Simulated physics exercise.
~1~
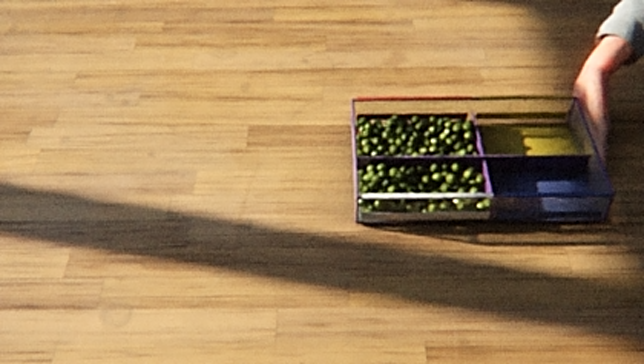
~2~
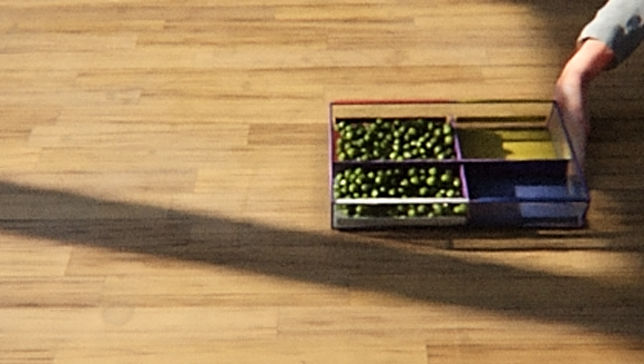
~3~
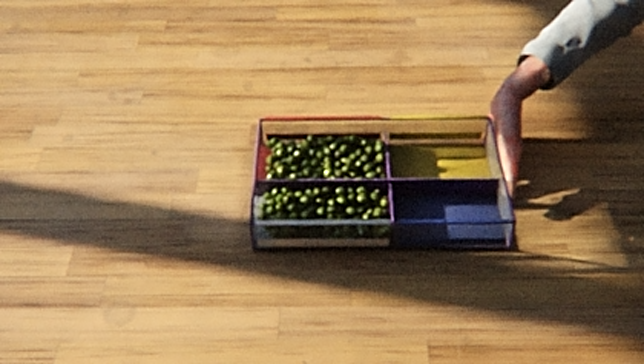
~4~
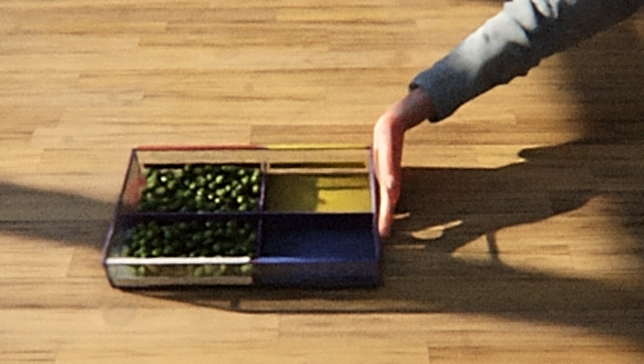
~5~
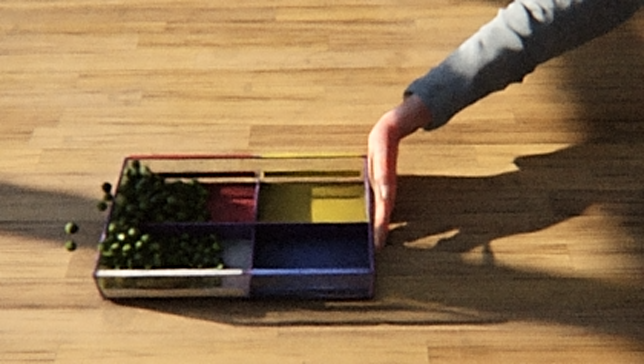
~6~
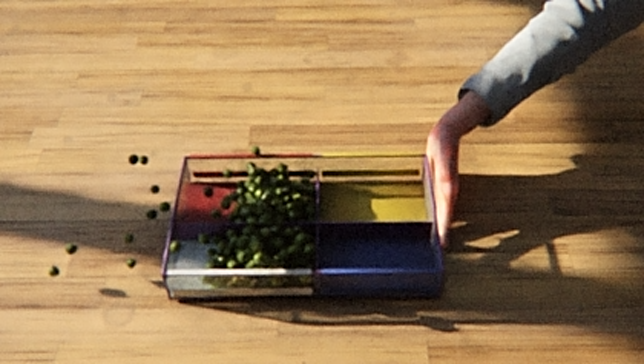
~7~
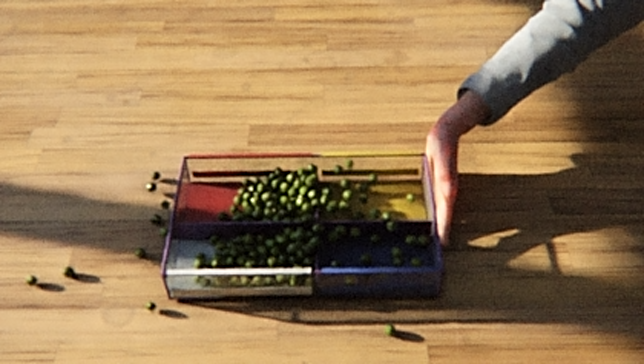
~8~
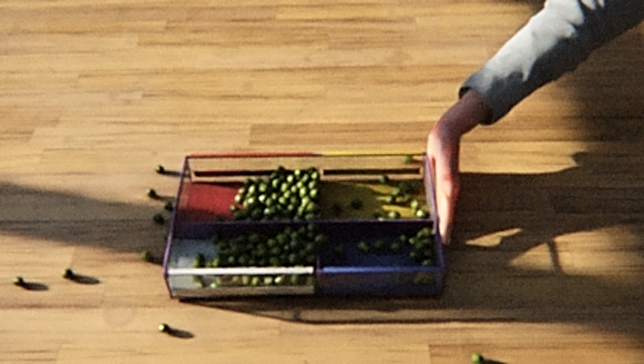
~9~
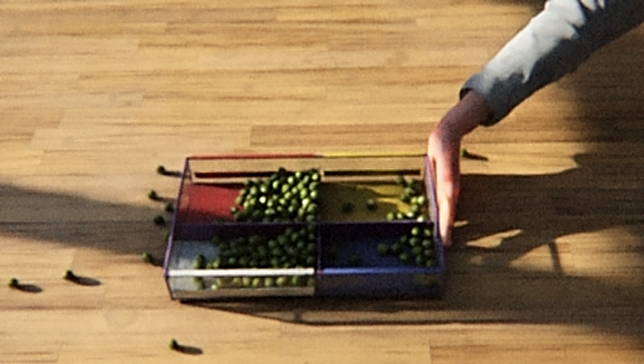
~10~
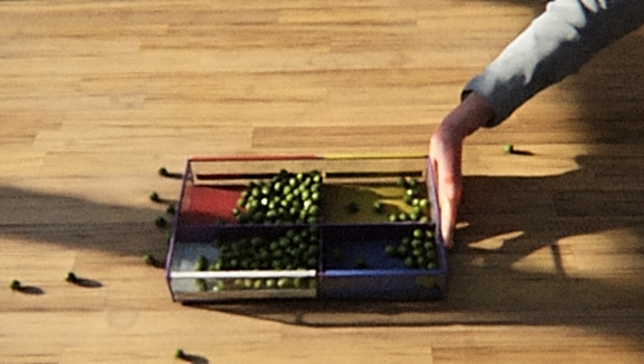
A clear, divided tray holding small green olives in its red and white compartments is pushed left across a wooden surface by a hand, then shifts back right; olives spill onto the surface and into the yellow and blue compartments, and the tray rests with most still in red and white.
